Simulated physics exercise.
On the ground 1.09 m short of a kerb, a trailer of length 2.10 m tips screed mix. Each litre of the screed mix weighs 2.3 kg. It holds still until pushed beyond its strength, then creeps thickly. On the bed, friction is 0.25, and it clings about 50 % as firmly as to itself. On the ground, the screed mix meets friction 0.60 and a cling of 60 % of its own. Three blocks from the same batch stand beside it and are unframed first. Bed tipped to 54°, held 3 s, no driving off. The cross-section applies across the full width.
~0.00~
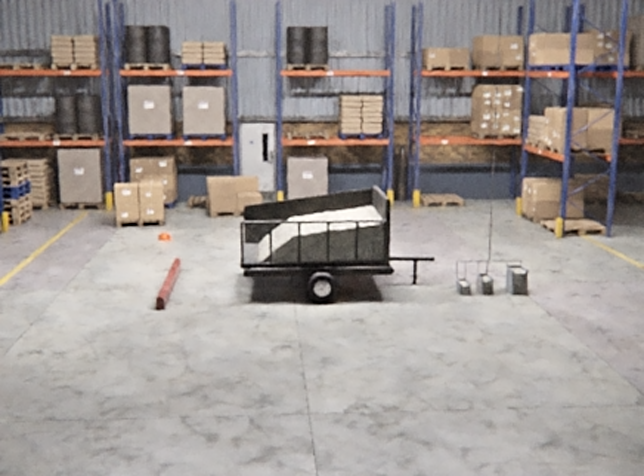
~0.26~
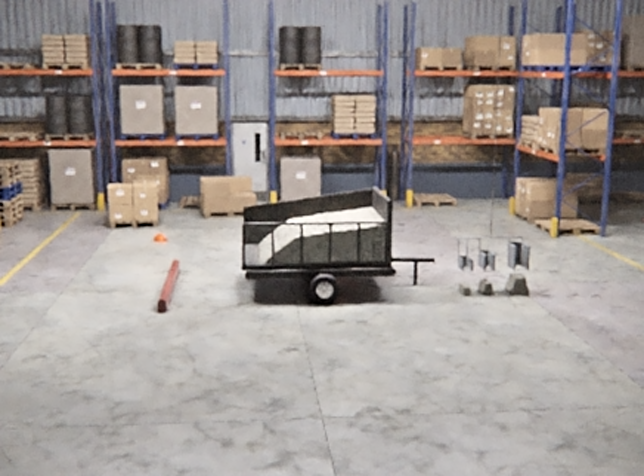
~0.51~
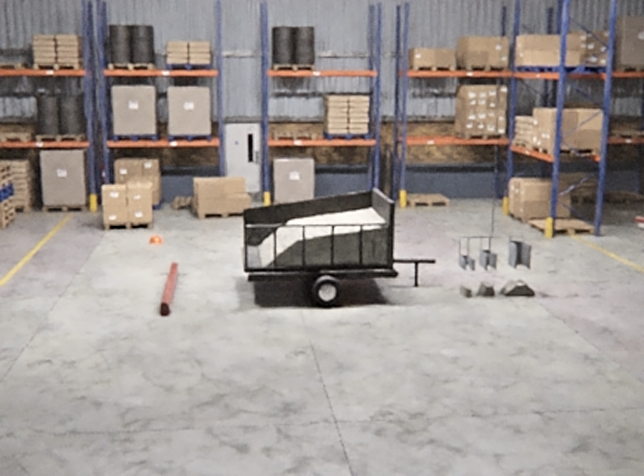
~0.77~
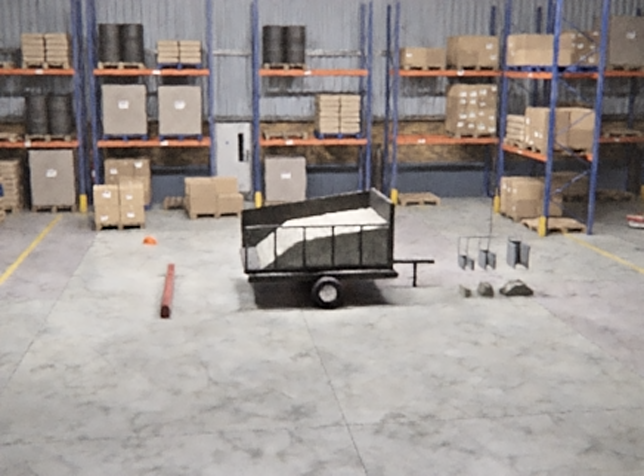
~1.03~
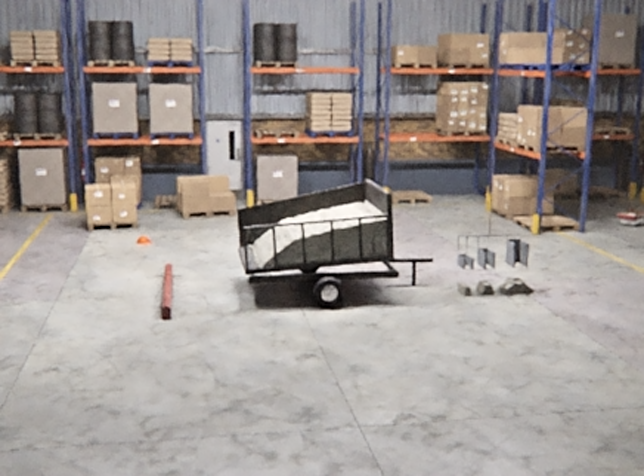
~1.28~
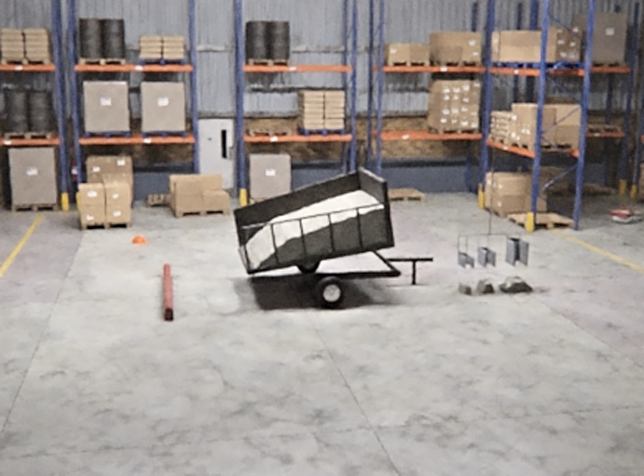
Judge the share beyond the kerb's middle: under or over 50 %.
It ends up lower than 50 percent.
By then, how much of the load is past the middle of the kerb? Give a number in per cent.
Estimate: Some 40 per cent.
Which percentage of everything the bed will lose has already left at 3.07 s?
90 per cent.
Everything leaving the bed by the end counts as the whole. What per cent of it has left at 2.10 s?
Some 20 per cent.
After 2.10 s, the tilt is 25 degrees, 82 % is on the bed and 0 % past the kerb's middle.
After 3.07 s, the tilt is 44 degrees, 14 % is on the bed and 20 % past the kerb's middle.
After 4.03 s, the tilt is 54 degrees, none is on the bed and 40 % past the kerb's middle.
After 5.00 s, the tilt is 54 degrees, none is on the bed and 40 % past the kerb's middle.
After 6.70 s, at the end, the tilt is 54 degrees, none is on the bed and 40 % past the kerb's middle.
